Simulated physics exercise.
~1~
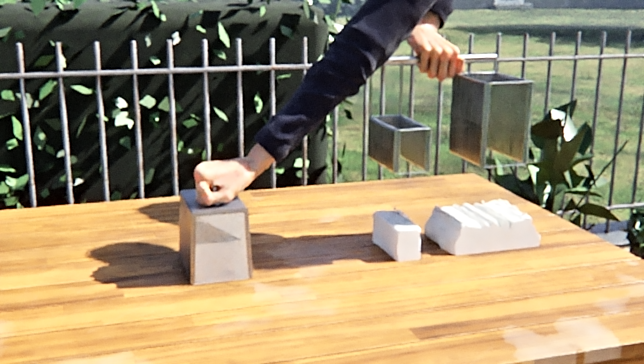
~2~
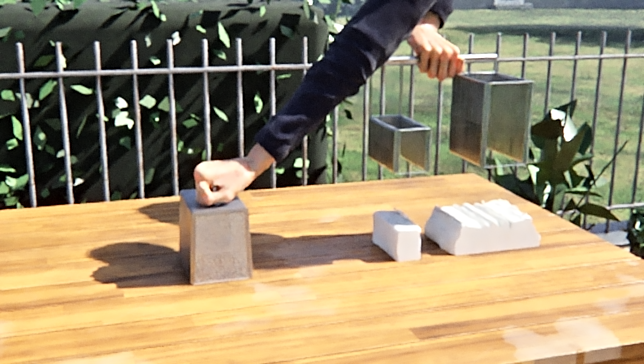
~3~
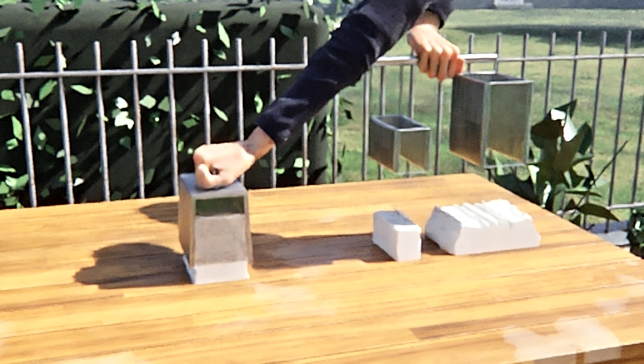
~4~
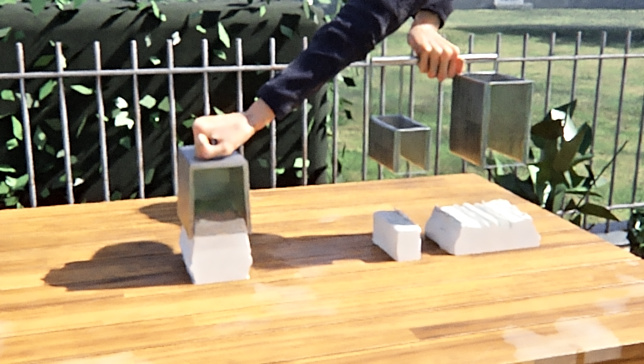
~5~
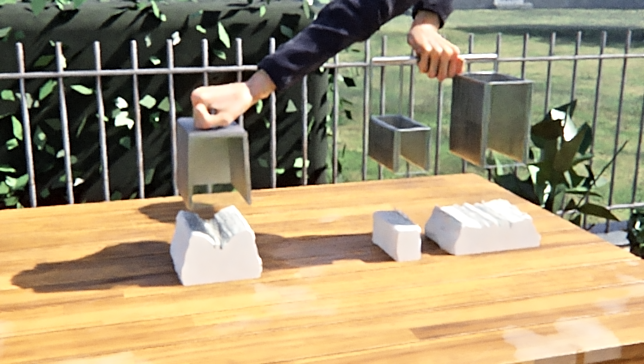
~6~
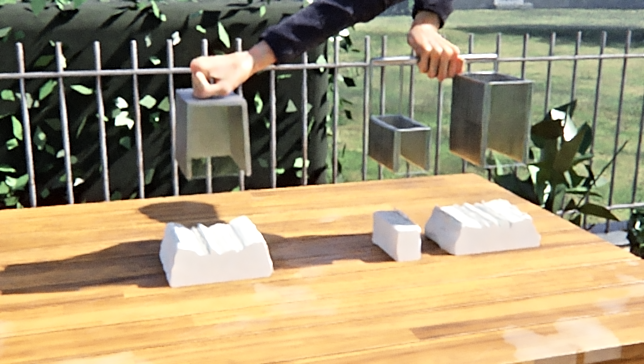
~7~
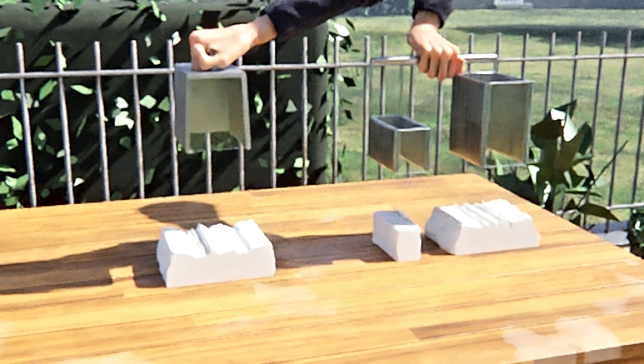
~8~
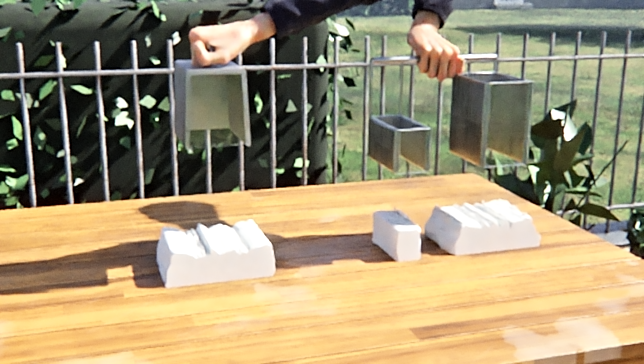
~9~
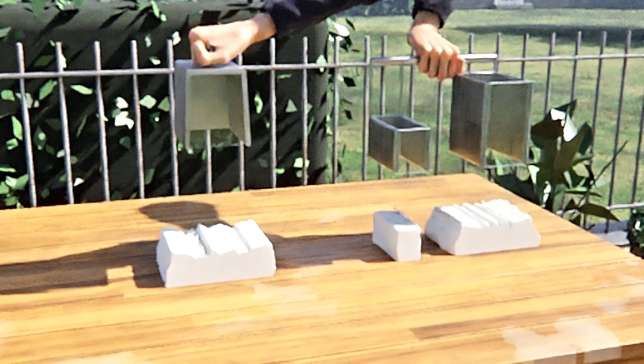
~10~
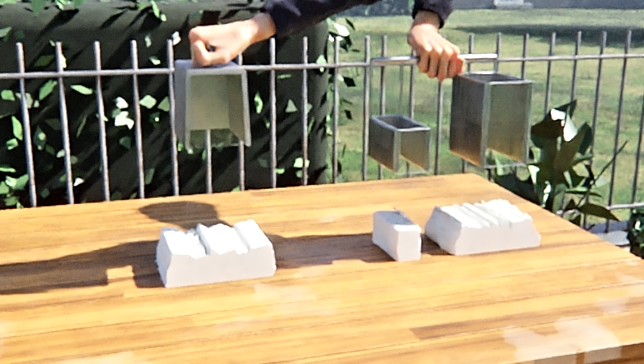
A hand lifts a grey metal tin off a packed white block on a wooden table outdoors, seen from the front and slightly above. Behind stand a metal railing, dark leafy foliage on the left and grass beyond. Two white blocks sit to the right, one small and one wider with a ridged top, while another hand holds a bar above with two open metal containers beneath it. As the tin rises, the white block emerges, splits at the top and slumps outward. It settles into a low, wide, ridged mound, and the tin stays held above it.
